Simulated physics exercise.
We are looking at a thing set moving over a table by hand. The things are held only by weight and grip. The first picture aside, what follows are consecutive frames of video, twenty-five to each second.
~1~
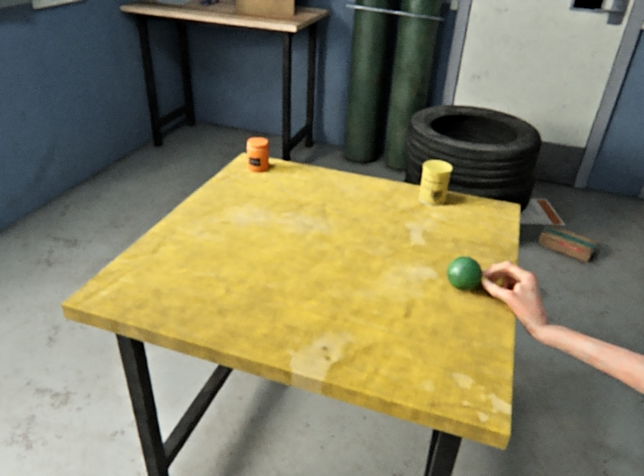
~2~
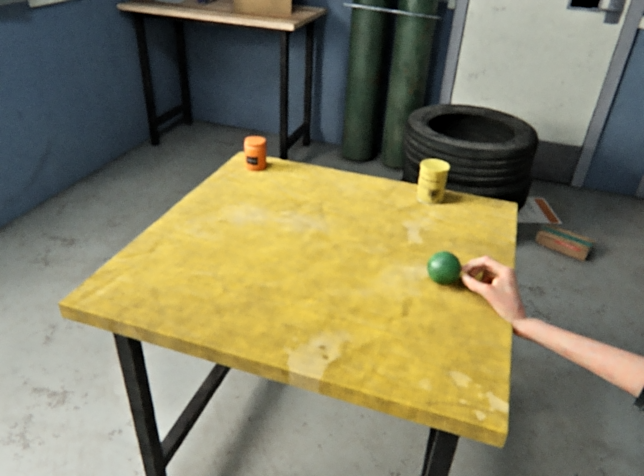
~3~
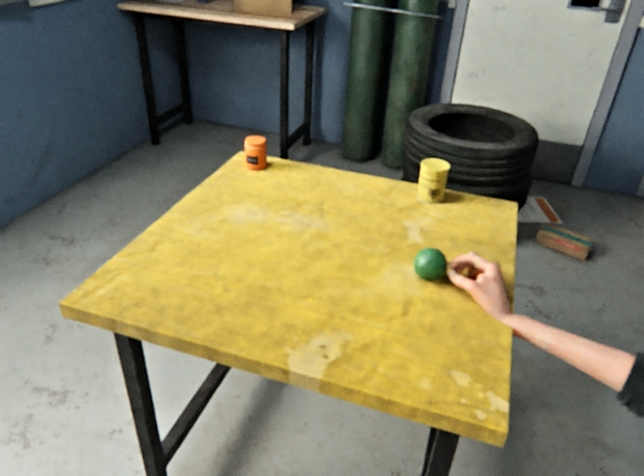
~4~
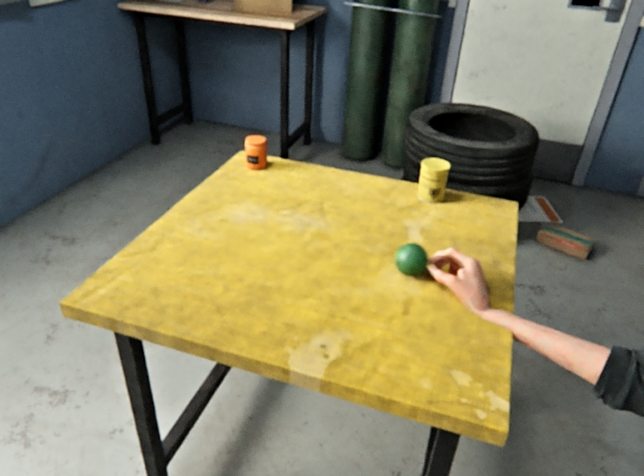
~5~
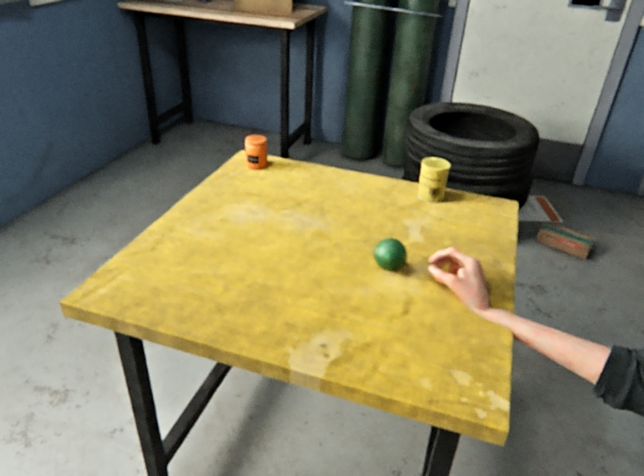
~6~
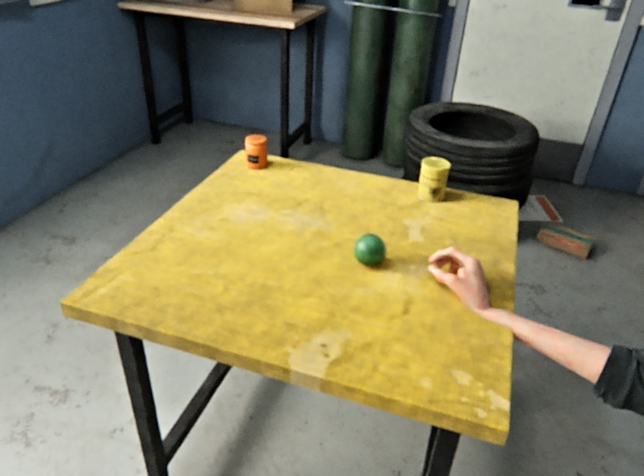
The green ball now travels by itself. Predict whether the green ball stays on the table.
It is off the table at the end.
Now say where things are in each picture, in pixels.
In the first picture, under the hand; green ball (465, 273).
In the second picture, under the hand; green ball (444, 268).
In the third picture, under the hand; green ball (430, 264).
In the fourth picture, green ball (412, 260).
In the fifth picture, green ball (391, 254) moved about its own width.
In the sixth picture, green ball (370, 250) moved about its own width.
Then, 0.40 s later than the last frame, green ball moved well along near (194, 211).
Then, 0.90 s later than the last frame, green ball now off the table.
When it is over, off the table, green ball.
